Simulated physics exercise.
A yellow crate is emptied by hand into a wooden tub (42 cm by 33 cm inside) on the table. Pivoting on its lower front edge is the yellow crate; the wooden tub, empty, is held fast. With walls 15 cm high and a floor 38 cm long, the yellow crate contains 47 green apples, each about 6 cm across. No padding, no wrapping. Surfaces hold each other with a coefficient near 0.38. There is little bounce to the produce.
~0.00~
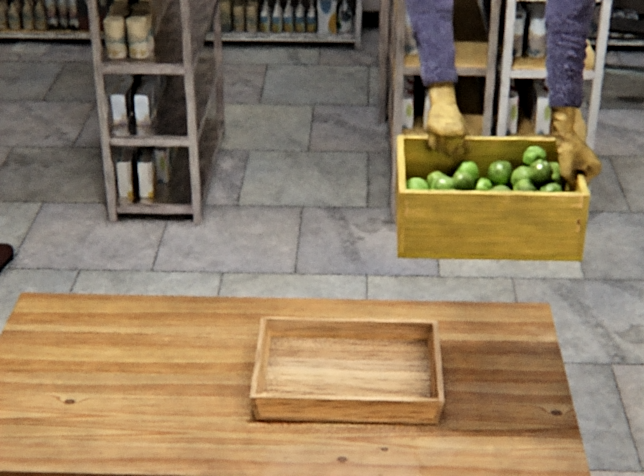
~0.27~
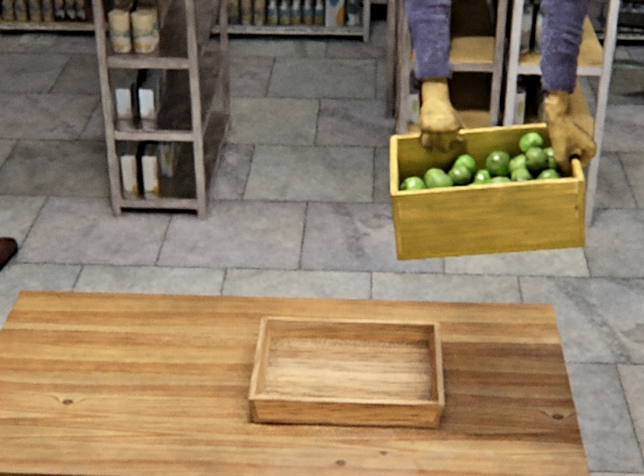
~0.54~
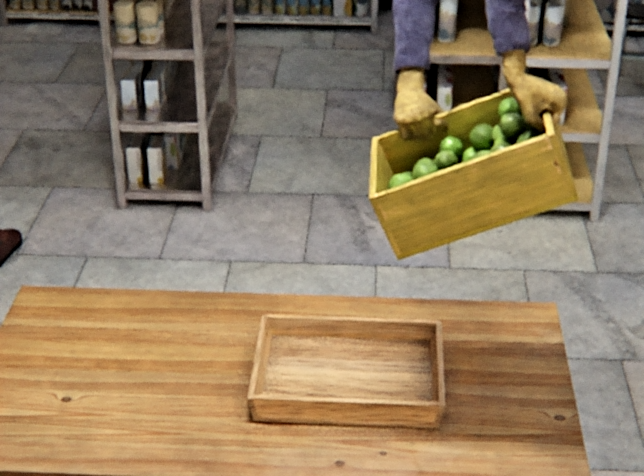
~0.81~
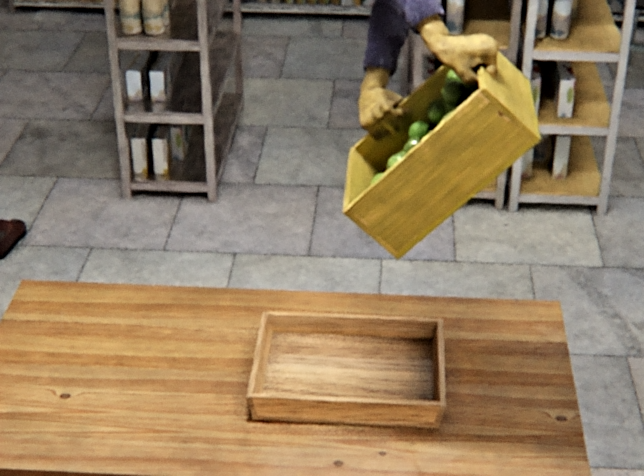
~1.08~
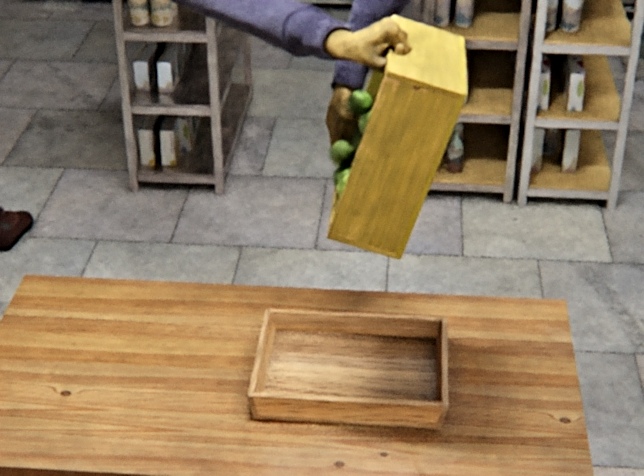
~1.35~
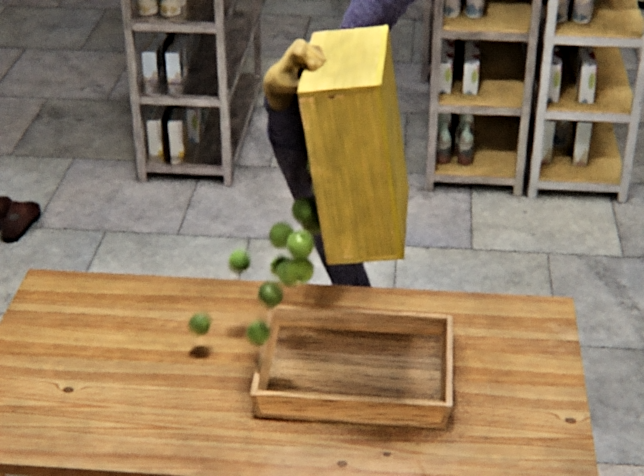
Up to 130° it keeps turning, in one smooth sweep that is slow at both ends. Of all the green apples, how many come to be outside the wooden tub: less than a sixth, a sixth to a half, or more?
The majority of the green apples finish outside the wooden tub.
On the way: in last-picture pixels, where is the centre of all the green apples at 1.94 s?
Near (220, 357) in pixels.
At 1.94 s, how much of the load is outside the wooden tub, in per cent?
60 % by then.
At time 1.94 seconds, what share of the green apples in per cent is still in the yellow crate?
0 %.
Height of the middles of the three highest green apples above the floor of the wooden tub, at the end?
About 5 cm.
After 1.61 s, tilt 118°; 18 still in the yellow crate, 3 in the wooden tub, 11 outside the wooden tub and 15 in the air.
After 1.94 s, tilt 130°; 13 in the wooden tub, 28 outside the wooden tub and 6 in the air.
After 2.40 s, tilt 130°; 16 in the wooden tub and 31 outside the wooden tub.
Outcome (at 2.99 s), 16 in the wooden tub and 31 outside the wooden tub. Asked share, 31 of 47, 66 per cent.
